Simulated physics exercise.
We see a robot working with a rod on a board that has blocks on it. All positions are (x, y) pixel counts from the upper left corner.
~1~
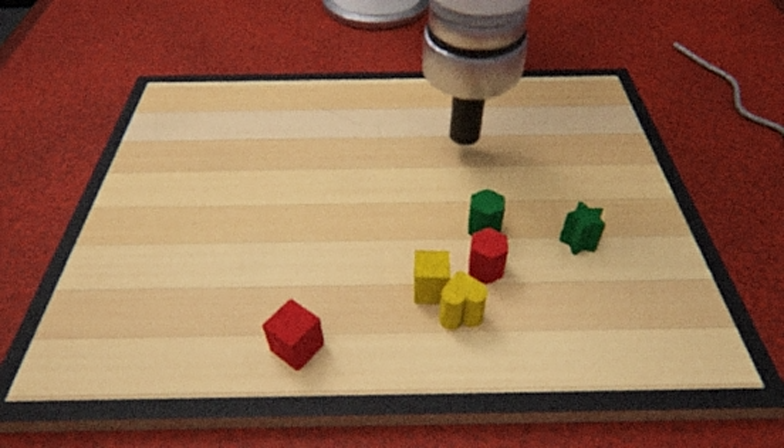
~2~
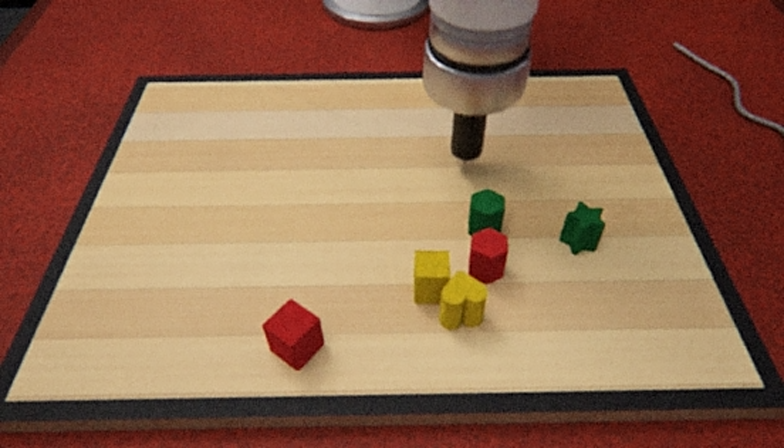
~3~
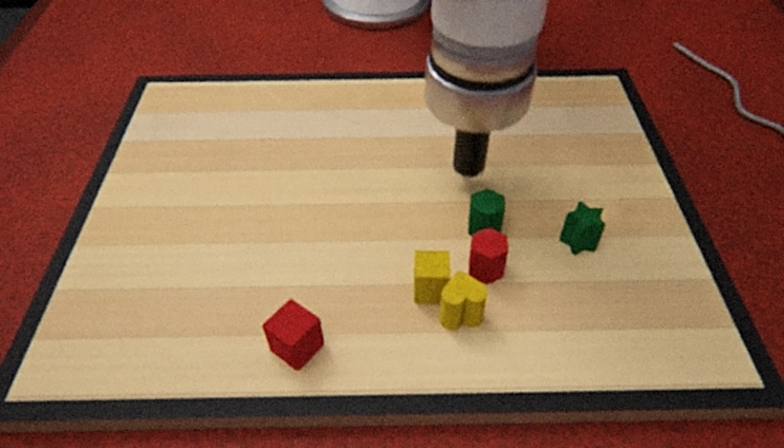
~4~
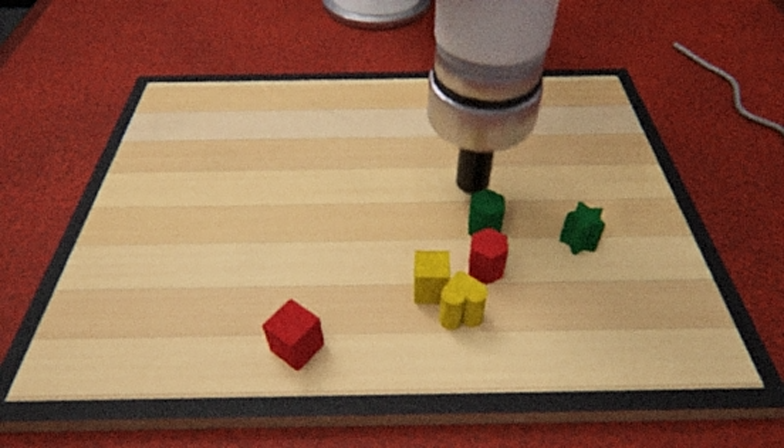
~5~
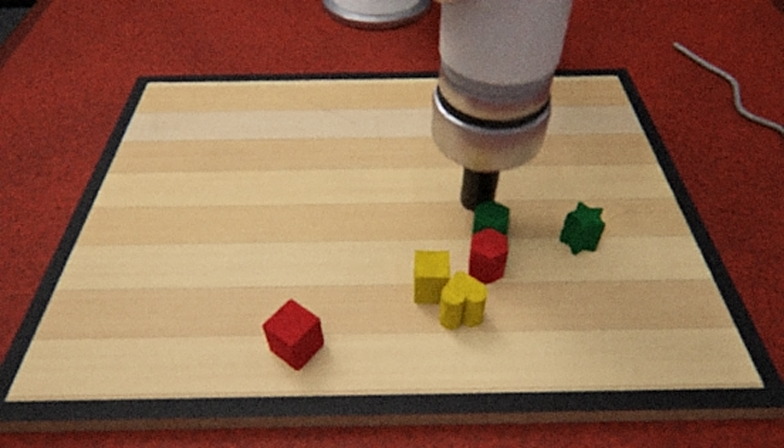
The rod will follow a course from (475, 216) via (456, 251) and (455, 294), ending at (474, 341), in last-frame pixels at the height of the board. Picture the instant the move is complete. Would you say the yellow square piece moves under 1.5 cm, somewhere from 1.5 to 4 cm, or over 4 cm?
Shift: 1.5 to 4 cm.
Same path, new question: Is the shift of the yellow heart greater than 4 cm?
Yes, that is how it ends up.
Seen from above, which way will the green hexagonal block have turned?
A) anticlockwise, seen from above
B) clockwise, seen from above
A: Anticlockwise, seen from above.
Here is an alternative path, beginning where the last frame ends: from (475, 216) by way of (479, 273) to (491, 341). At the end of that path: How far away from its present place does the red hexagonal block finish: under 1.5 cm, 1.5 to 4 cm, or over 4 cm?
It travels more than 4 cm.
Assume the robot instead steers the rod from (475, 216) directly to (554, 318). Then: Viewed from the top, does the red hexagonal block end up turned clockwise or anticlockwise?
It turns round clockwise.
The first path, step by step. One third of the way, rod (458, 238); red hexagonal block (496, 253), turned 30° clockwise; green hexagonal block (499, 225), turned 40° anticlockwise.
Two thirds of the way, rod (457, 281); yellow square piece (423, 280), turned 55° clockwise; yellow heart (467, 304); red hexagonal block (497, 254), turned 30° clockwise; green hexagonal block (499, 225), turned 40° anticlockwise.
At the end, rod (476, 328); yellow square piece (423, 284), turned 70° clockwise; yellow heart (483, 356); red hexagonal block (497, 254), turned 30° clockwise; green hexagonal block (499, 225), turned 40° anticlockwise.
